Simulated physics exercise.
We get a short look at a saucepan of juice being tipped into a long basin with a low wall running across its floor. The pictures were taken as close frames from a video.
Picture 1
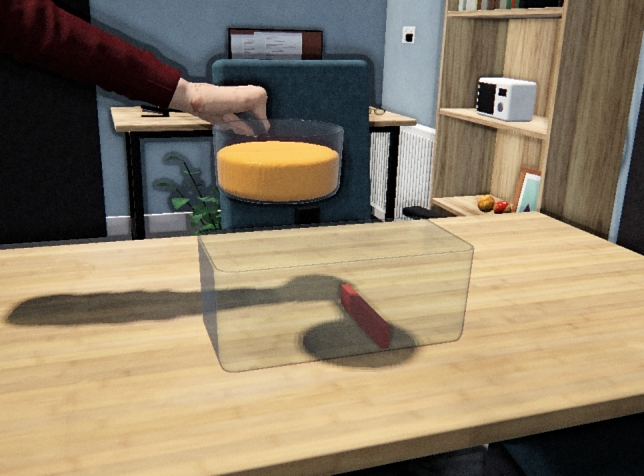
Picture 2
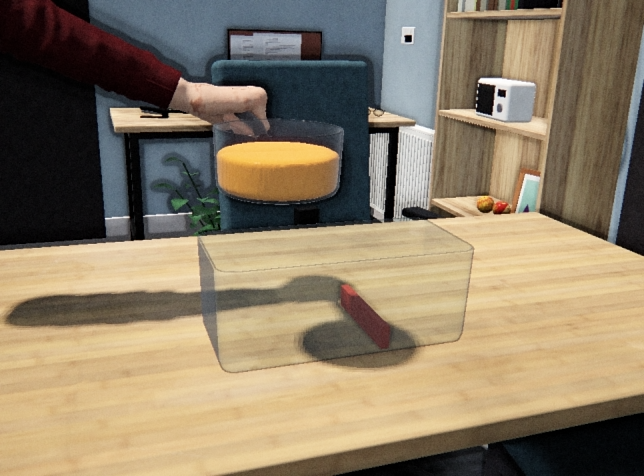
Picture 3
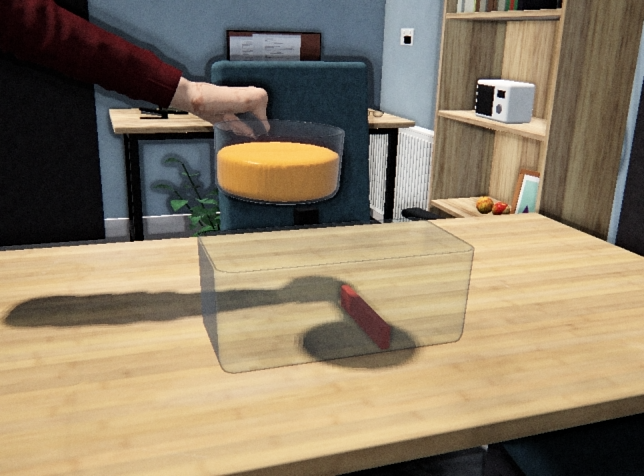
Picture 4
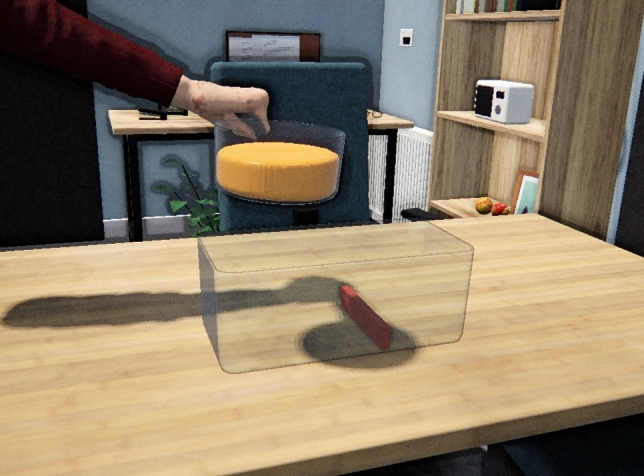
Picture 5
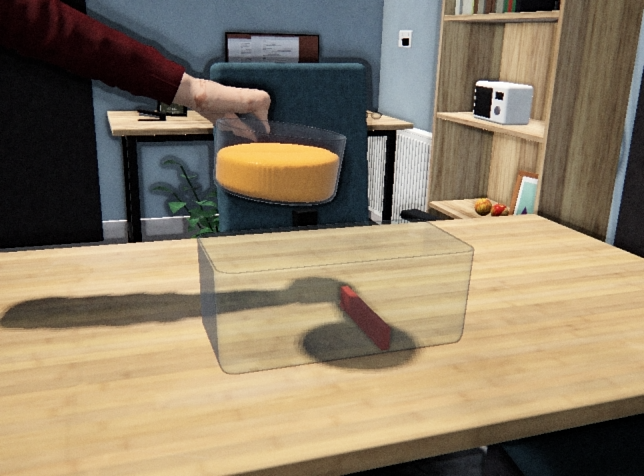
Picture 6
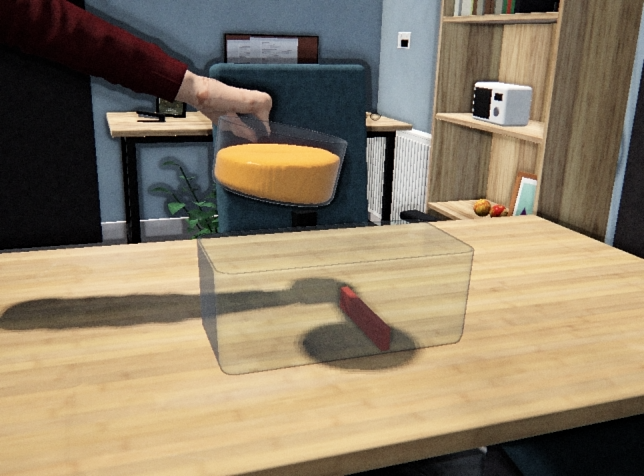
A hand in a dark red sleeve, reaching in from the left, holds a clear round pan of orange juice above a wooden table, seen from slightly above in a room with blue-grey walls. Below sits a long transparent basin with a low red wall across its floor, before a teal chair, desk and shelves. The pan stays nearly still, then tilts slightly down to the right.
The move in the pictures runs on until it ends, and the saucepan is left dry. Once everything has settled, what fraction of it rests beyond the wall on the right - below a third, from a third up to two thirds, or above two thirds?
The right side of the wall holds a middle share, one third to two thirds.
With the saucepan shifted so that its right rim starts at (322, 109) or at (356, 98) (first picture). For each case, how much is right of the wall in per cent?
It comes to about 40 %, followed by about 65 %.
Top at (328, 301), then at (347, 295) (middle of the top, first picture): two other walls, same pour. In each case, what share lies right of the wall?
Try one about 90 %, try two about 70 %.
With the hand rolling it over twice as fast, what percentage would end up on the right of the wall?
About 35 in a hundred.
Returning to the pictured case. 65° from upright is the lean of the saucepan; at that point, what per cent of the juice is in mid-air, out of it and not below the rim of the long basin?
I'd reckon some 25 per cent.
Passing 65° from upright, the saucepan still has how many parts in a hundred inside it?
Some 65 per cent has not yet come out.
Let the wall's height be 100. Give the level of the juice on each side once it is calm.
On the left it's around 40 per cent; on the right, 80 per cent.
A moment on, the saucepan is tipped part way and 66 per cent is still to pour, 2 is left of the wall and 6 right of it.
Next, the saucepan is tipped right over and 13 per cent is still to pour, 26 is left of the wall and 53 right of it.
Then the saucepan is tipped right over and 0 per cent is still to pour, 45 is left of the wall and 54 right of it.
Later the saucepan is tipped right over and 0 per cent is still to pour, 46 is left of the wall and 54 right of it.
In the end 47 per cent lies left of the wall, 53 right of it and 0 outside.
